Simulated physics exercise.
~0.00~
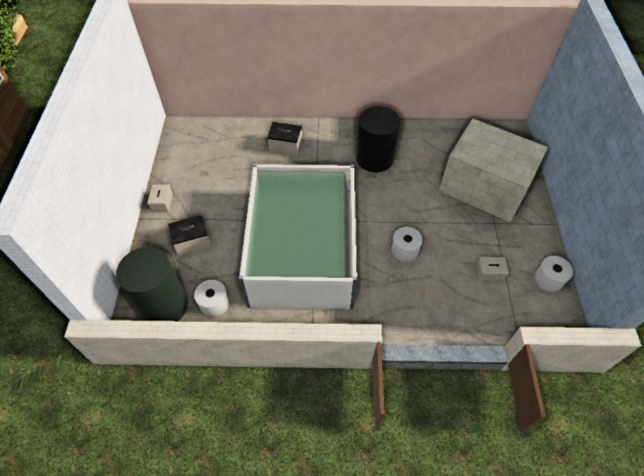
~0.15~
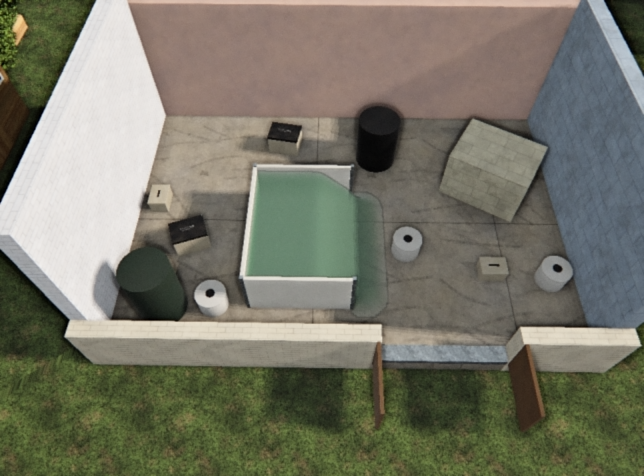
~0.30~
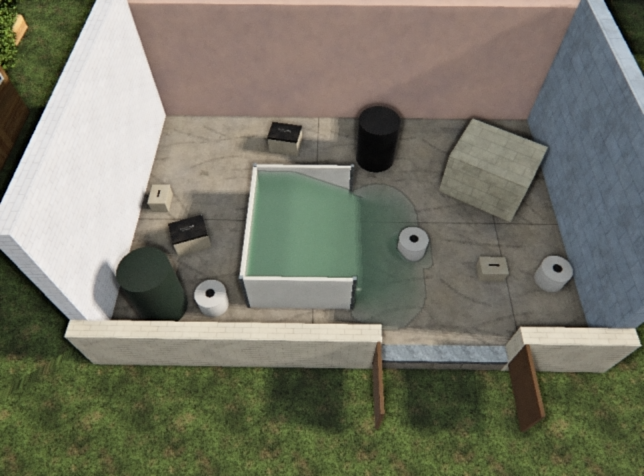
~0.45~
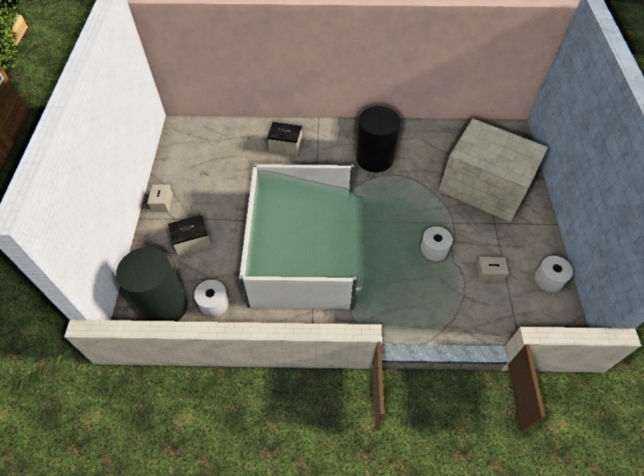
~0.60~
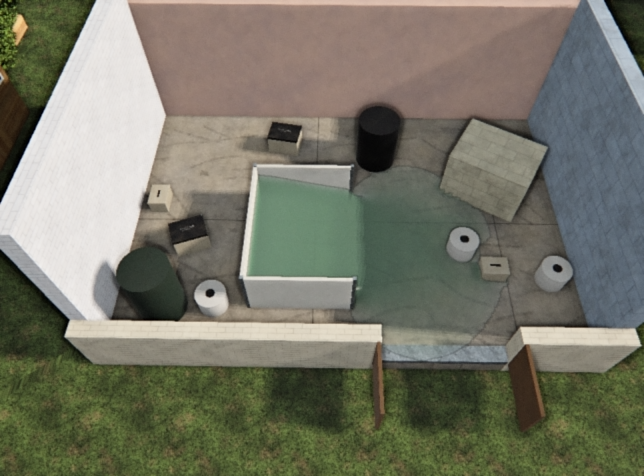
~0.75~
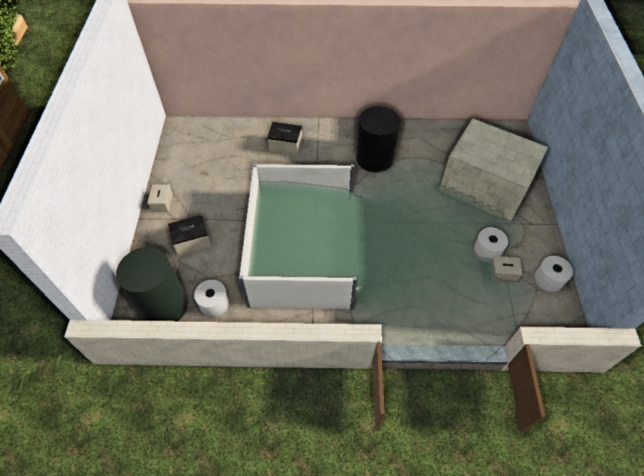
A white-walled tank of green water stands near the middle of a walled concrete yard bordered by grass, seen from a fixed, high viewpoint. Around it sit a dark green barrel and white tub at left, a black barrel behind, small boxes, and a large pale crate and two white tubs at right. The tank's right side bursts open, water spreads rightward across the floor, and the nearer tub slides right, then a small box shifts too.
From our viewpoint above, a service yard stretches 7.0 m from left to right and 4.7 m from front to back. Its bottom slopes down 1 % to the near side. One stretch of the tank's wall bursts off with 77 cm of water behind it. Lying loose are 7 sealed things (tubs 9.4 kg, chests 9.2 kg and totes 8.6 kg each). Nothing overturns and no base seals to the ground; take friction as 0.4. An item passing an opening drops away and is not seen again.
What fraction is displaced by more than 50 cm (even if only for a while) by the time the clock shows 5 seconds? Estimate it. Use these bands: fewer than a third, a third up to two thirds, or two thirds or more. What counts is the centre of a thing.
It falls in a third up to two thirds.
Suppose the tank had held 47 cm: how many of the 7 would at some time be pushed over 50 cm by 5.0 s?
Then the count would be 3.
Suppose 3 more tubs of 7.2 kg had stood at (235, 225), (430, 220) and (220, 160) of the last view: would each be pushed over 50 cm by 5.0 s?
In the order asked: Not as far, farther than that, not as far.
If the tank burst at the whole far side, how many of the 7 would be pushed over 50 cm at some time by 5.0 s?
In that case the number is 5.
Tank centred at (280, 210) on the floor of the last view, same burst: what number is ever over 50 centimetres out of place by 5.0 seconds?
Count: 3.
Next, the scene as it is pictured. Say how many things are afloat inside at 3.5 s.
Then: 3.
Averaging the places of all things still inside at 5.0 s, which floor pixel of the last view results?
Averaged position, last view: Near pixel (296, 243).
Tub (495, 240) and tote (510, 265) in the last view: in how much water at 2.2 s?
First roughly 41 cm, second roughly 32 cm.
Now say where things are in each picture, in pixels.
In the first picture, a tub at (408, 239) rests on the ground; a tote at (494, 265), on the bottom; water covers 3.0 m2; 0 of 7 have shifted.
In the second picture, a tub at (408, 239) rests on the ground; a tote at (494, 265) rests on the ground; water covers 4.3 m2; 0 of 7 have shifted.
In the third picture, a tub at (414, 239), on the bottom, 9 cm from its start; a tote at (494, 265) rests on the ground; water covers 5.7 m2; 1 of 7 have shifted.
In the fourth picture, a tub at (438, 238) rests on the ground, 46 cm from its start; a tote at (494, 265), on the bottom; 7.6 m2 under water; 1 of 7 have shifted.
In the fifth picture, a tub at (465, 239) rests on the ground, 88 cm from its start; a tote at (495, 265), on the bottom; water covers 9.6 m2; 1 of 7 have shifted.
In the sixth picture, a tub at (493, 239), on the bottom, 132 cm from its start; a tote at (508, 265), on the bottom, 21 cm from its start; 11.2 m2 under water; 2 of 7 have shifted.
After 1.1 s 2 of 7 are over 50 cm from their spots; 0 afloat.
After 2.2 s 2 of 7 are over 50 cm from their spots; 3 afloat.
After 3.5 s 2 of 7 are over 50 cm from their spots; 3 afloat.
After 5.0 s 2 of 7 are over 50 cm from their spots, and 3 have been at some point; 2 afloat.
